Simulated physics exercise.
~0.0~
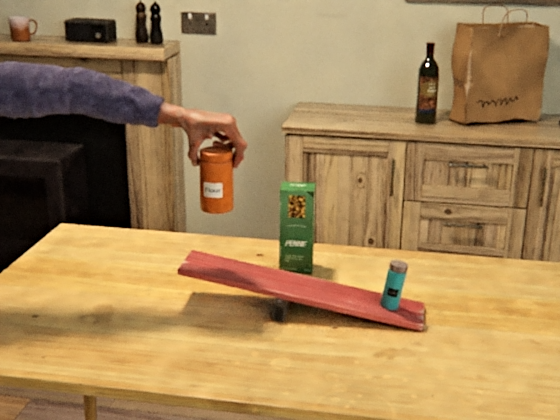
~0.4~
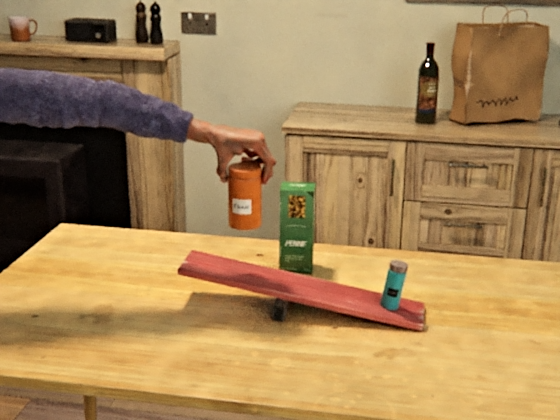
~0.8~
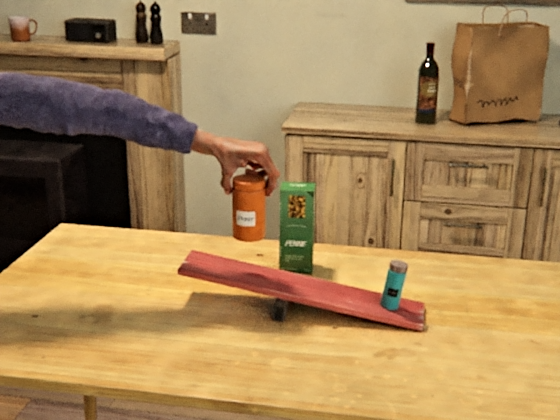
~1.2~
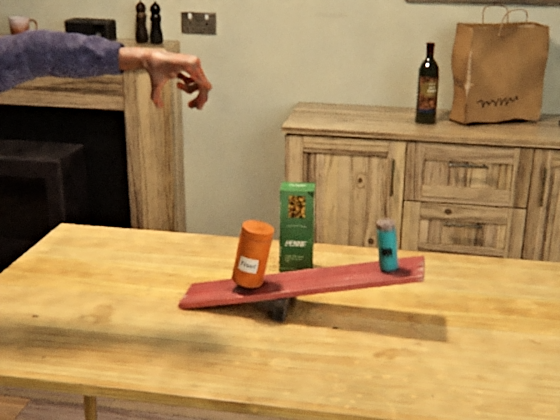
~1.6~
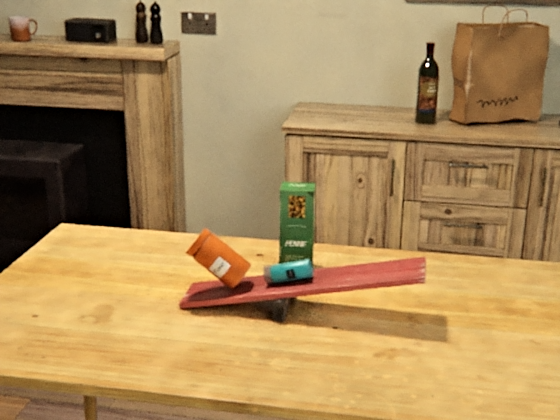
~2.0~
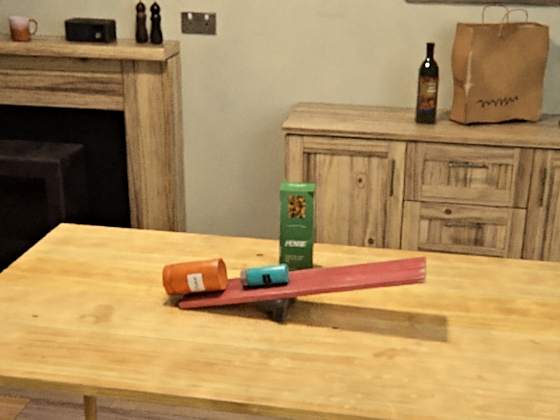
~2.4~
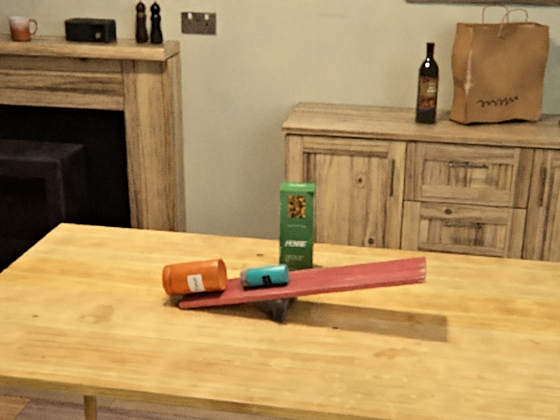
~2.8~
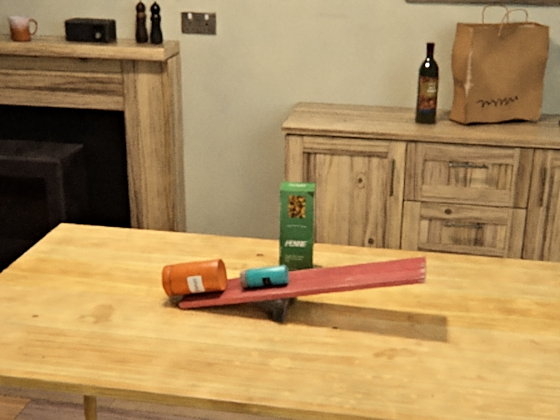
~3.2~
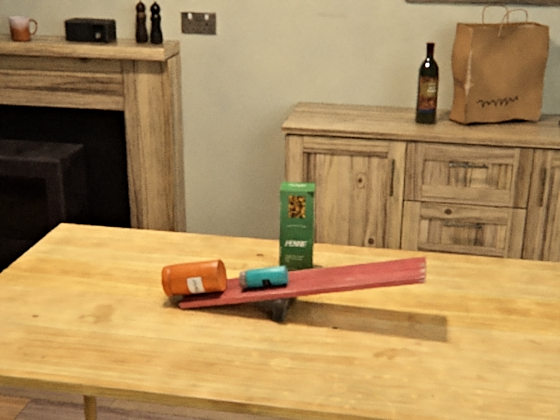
An orange jar was lowered by a hand and let go onto the raised left end of a red plank, which tipped down that way; the turquoise shaker toppled and slid left, and both ended lying on their sides at the lowered end.
